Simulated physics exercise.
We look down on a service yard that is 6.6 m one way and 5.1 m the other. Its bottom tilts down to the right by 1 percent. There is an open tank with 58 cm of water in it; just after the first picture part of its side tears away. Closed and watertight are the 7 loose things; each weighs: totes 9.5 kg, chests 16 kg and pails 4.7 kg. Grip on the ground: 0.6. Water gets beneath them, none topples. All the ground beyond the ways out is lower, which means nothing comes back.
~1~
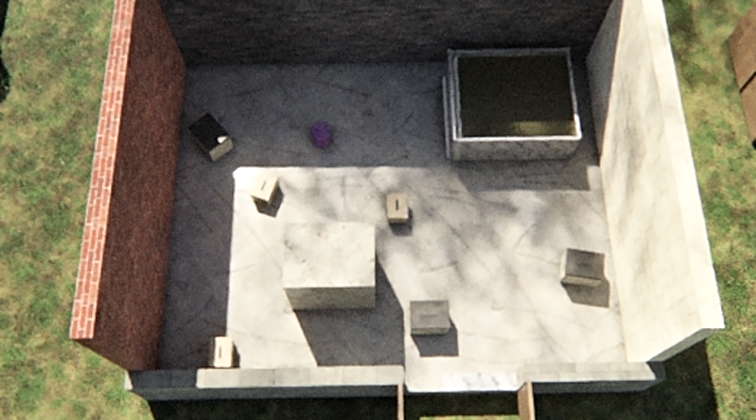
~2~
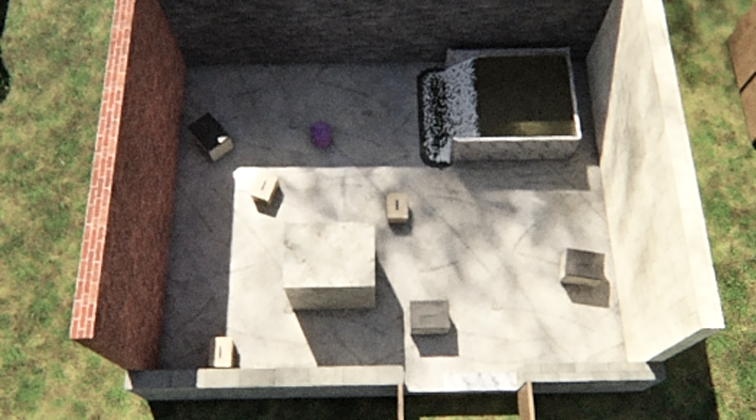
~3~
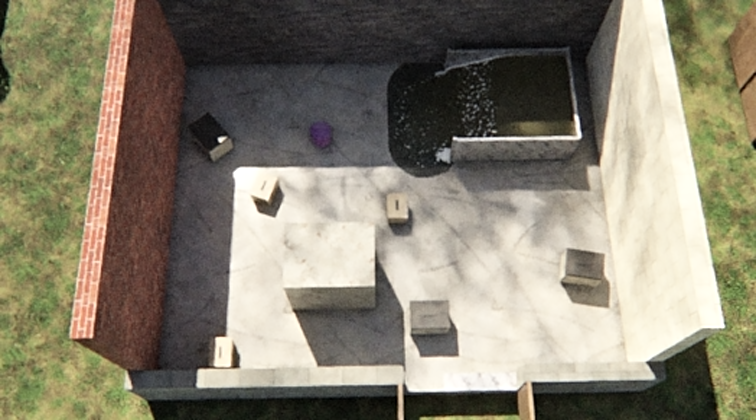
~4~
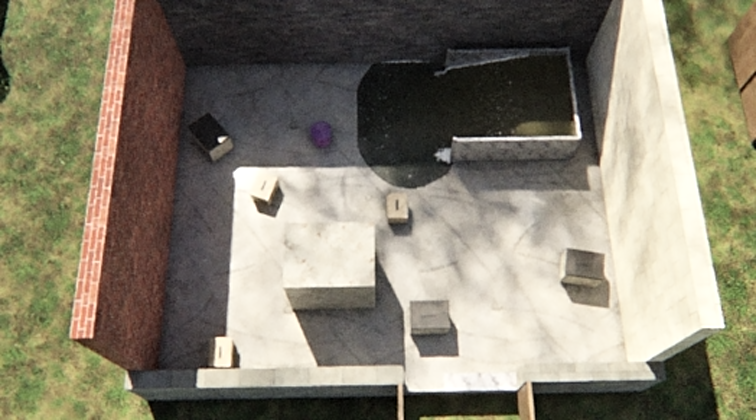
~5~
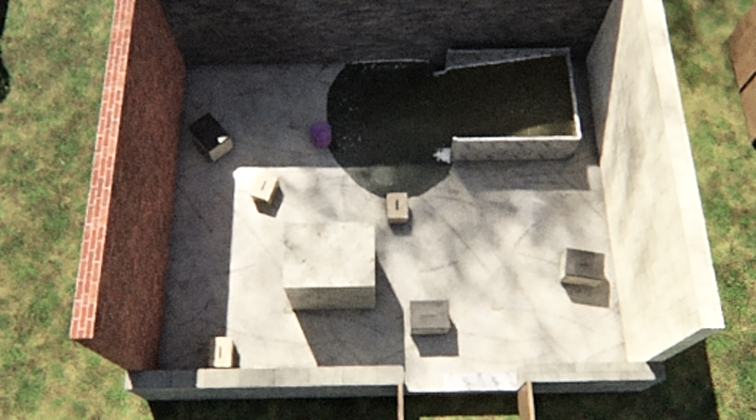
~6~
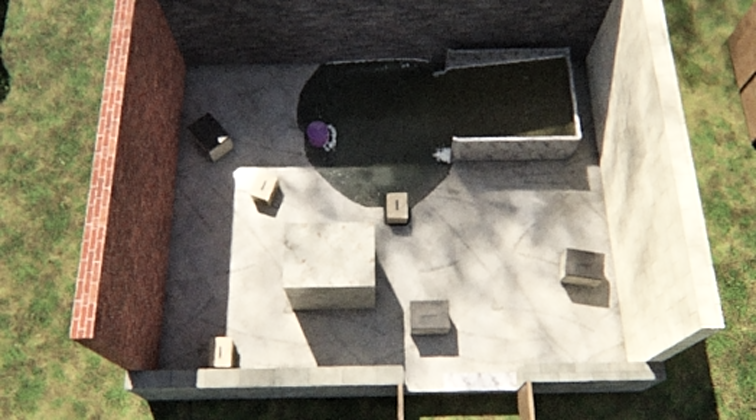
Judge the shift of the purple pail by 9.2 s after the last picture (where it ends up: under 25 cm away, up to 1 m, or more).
Observation: Purple pail moves a great deal.
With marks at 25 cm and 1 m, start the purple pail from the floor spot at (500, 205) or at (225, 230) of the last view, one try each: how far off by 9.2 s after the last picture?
Results, in order: Essentially stationary, then borne far off.
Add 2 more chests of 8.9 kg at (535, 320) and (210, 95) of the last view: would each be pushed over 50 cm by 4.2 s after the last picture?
Order kept: Falls short, exceeds it.
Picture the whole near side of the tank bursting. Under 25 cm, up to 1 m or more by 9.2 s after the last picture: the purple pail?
Well, the purple pail keeps its spot.
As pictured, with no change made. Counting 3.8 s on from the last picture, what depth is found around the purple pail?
About 18 cm.
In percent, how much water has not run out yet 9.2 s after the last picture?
Somewhere near 96 percent, give or take.
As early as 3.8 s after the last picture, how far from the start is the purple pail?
By then it has shifted roughly 400 cm.
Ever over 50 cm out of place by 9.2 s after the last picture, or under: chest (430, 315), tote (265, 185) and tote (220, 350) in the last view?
Within the limit, then beyond the limit, then beyond the limit.
Then, 1.2 s after the last picture the purple pail is near (215, 156), 1.6 m from its start, afloat; 0 of 7 are out; 1 afloat.
Then, 3.8 s after the last picture the purple pail is near (181, 351), 3.9 m from its start, afloat; 0 of 7 are out; 3 afloat.
Then, 6.2 s after the last picture the purple pail is near (279, 355), 3.5 m from its start, afloat; 0 of 7 are out; 3 afloat.
Then, 9.2 s after the last picture the purple pail is near (376, 313), 3.0 m from its start, afloat; 0 of 7 are out; 2 afloat.
